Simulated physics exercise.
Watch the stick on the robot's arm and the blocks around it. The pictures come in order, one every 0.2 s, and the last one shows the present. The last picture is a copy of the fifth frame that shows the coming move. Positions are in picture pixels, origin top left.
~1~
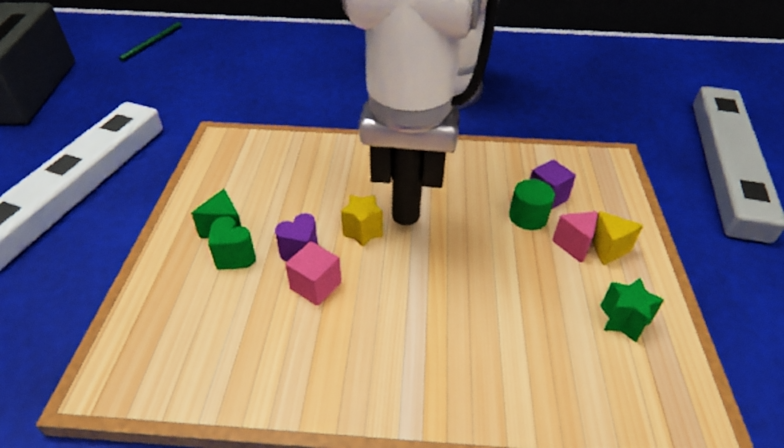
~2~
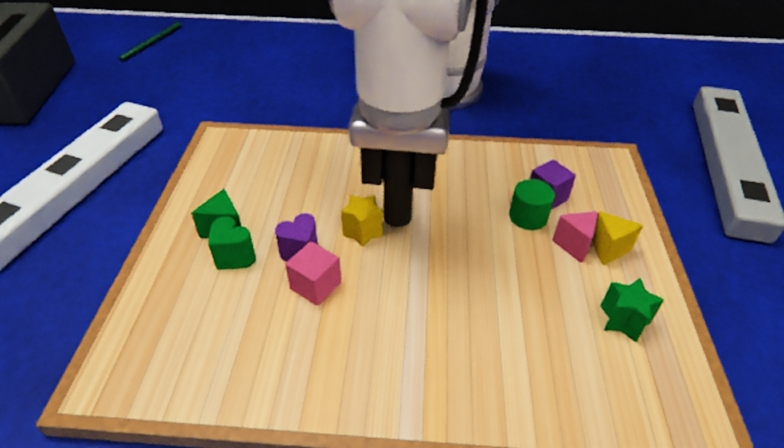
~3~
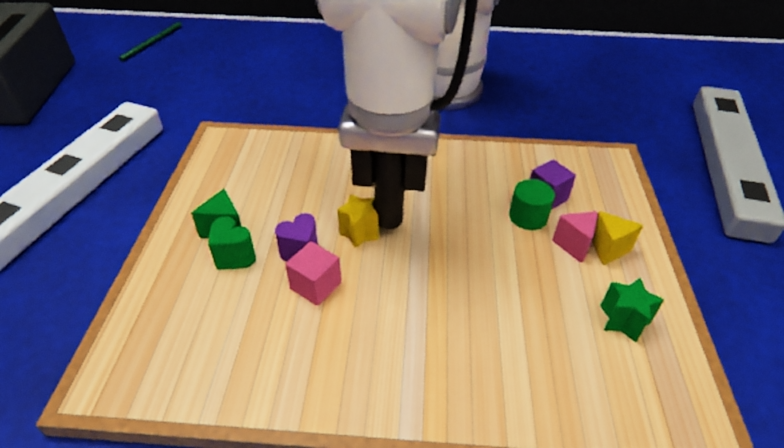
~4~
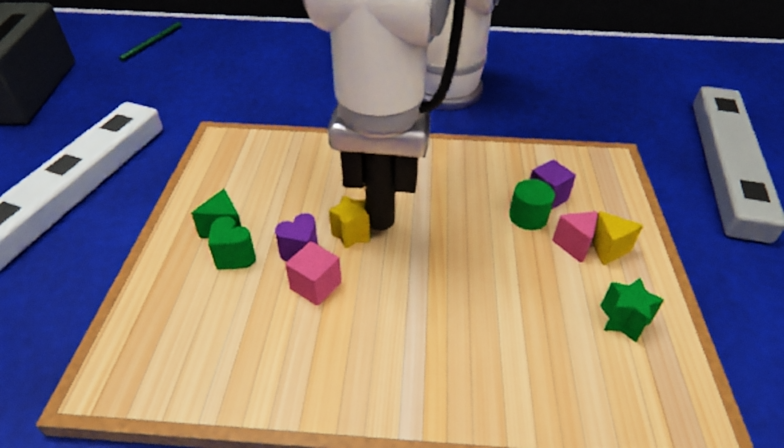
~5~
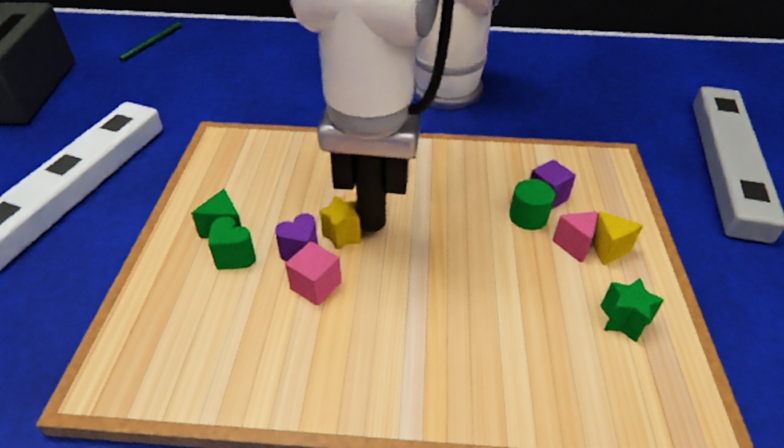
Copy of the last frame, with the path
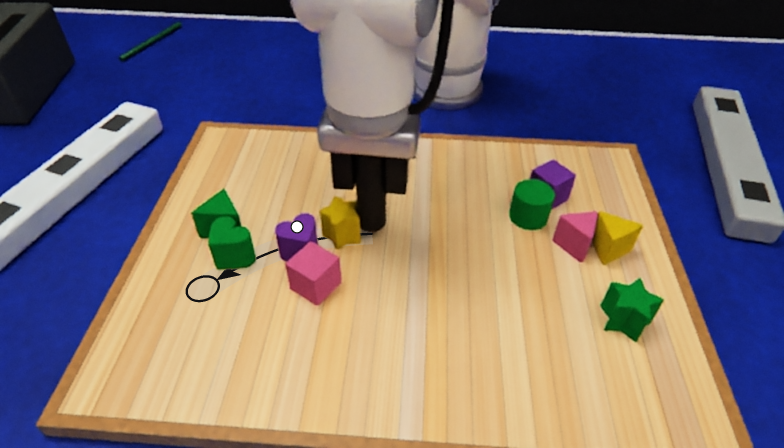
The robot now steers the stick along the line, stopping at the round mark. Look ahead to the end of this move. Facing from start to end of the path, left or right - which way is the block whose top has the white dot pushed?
It is pushed towards the left-hand side.
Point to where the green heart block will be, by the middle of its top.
It is at (160, 251).
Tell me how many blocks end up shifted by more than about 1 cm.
It moves three or more blocks.
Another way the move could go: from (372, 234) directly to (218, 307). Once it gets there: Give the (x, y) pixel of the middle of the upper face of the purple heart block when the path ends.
I'd place it at (273, 227), taking the centre of its top.
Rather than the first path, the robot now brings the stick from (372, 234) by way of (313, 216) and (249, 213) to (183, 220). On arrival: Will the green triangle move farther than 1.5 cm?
I believe so.
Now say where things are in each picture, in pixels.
The first frame shows tip of the stick at (406, 216), middles of tops, green triangle at (218, 204), green heart block at (227, 231), purple heart block at (297, 227), yellow star at (362, 206).
The second frame shows stick at (398, 218), nothing pushed.
The third frame shows stick at (389, 219), yellow star at (359, 207).
The fourth frame shows stick at (381, 221), yellow star at (351, 208).
The fifth frame shows stick at (372, 222), green triangle at (218, 204), green heart block at (227, 231), purple heart block at (297, 227), yellow star at (341, 209).
The line goes from (372, 234) via (314, 240) and (258, 258), ending at (203, 288); the dot is on the purple heart block.
The first path, step by step. One third of the way, stick at (312, 228); purple heart block at (265, 232), turned 75° anticlockwise; yellow star at (283, 207), turned 25° clockwise.
Two thirds of the way, stick at (254, 247); green heart block at (205, 240), turned 65° clockwise; purple heart block at (235, 255), turned 80° anticlockwise; yellow star at (259, 206), turned 75° clockwise.
At the end, stick at (199, 277); green triangle unmoved; green heart block at (160, 251), turned 125° clockwise; purple heart block at (208, 284), turned 140° anticlockwise; yellow star at (259, 206), turned 75° clockwise.
